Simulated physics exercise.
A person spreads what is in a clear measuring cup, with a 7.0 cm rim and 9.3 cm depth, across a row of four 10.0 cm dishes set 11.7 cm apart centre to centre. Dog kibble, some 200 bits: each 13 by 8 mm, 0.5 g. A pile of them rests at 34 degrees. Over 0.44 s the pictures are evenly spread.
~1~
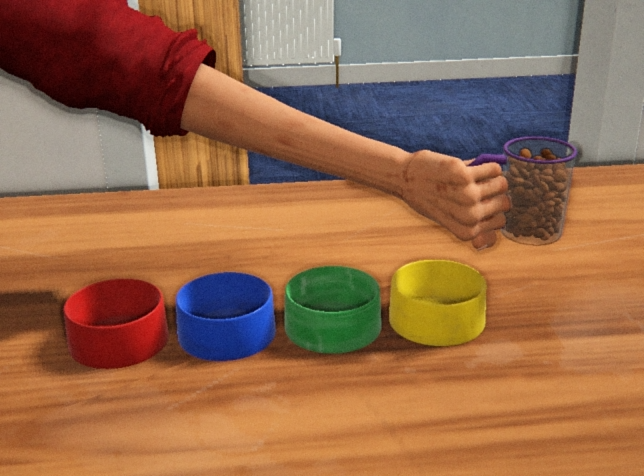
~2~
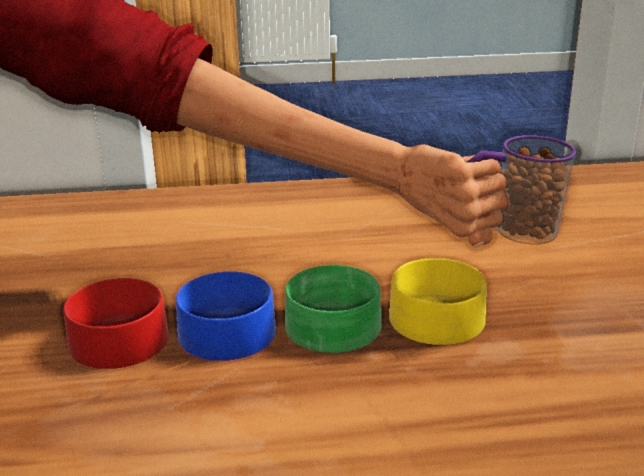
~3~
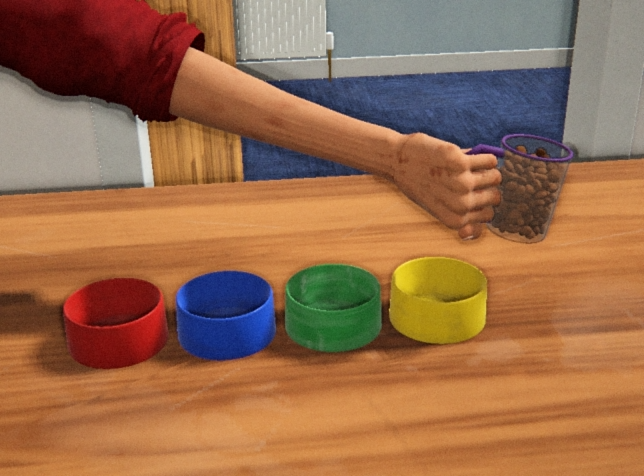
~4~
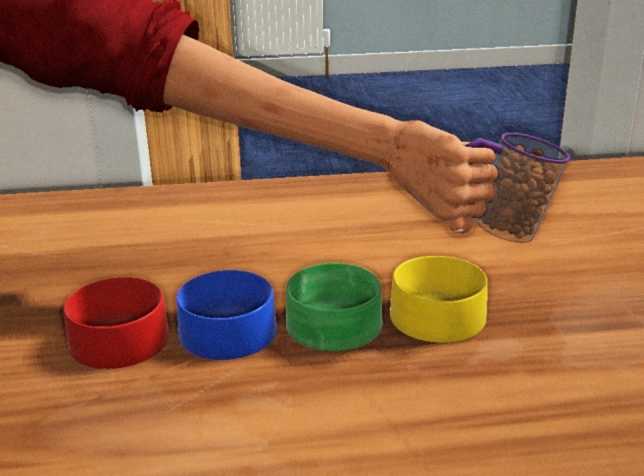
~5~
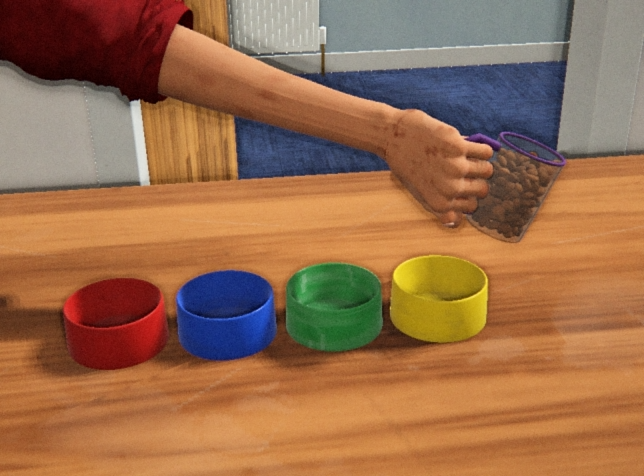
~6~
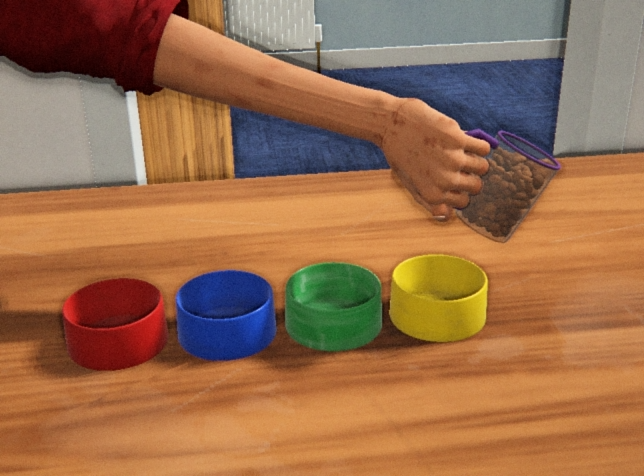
A hand tilting a clear cup of brown kibble to the right behind a row of red, blue, green and yellow dishes.
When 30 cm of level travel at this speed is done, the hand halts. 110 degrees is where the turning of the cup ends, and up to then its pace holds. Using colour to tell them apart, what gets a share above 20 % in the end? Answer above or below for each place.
Red: Below, blue: Below, green: Below, yellow: Above, counter: Below.
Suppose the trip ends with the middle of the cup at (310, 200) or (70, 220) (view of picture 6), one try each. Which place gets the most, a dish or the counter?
I'd expect yellow to win the first try and yellow the second.
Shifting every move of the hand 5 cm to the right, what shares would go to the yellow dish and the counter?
Then I'd expect yellow at 50 and the counter at 50.
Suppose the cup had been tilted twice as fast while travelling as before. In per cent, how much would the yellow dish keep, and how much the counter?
In that case you'd see yellow at 30 and the counter at 60.
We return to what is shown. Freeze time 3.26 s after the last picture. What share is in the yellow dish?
Estimate: Near 75 %.
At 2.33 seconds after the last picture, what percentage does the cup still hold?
I'd put it at roughly 10 per cent.
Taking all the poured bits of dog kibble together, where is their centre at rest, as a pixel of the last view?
At about (432, 302).
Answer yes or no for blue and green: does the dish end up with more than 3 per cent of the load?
Well, blue gets a cross and green gets a tick.
Then, 1.40 s after the last picture, tilt 110 degrees; cup holds 55 %, yellow 40 %.
Then, 2.33 s after the last picture, tilt 110 degrees; cup holds 10 %, green 5 %, yellow 75 %.
Then, 3.26 s after the last picture, tilt 110 degrees; cup holds 10 %, green 5 %, yellow 75 %.
In the end, red 0 %, blue 0 %, green 5 %, yellow 75 %, counter 10 %, cup 10 %.
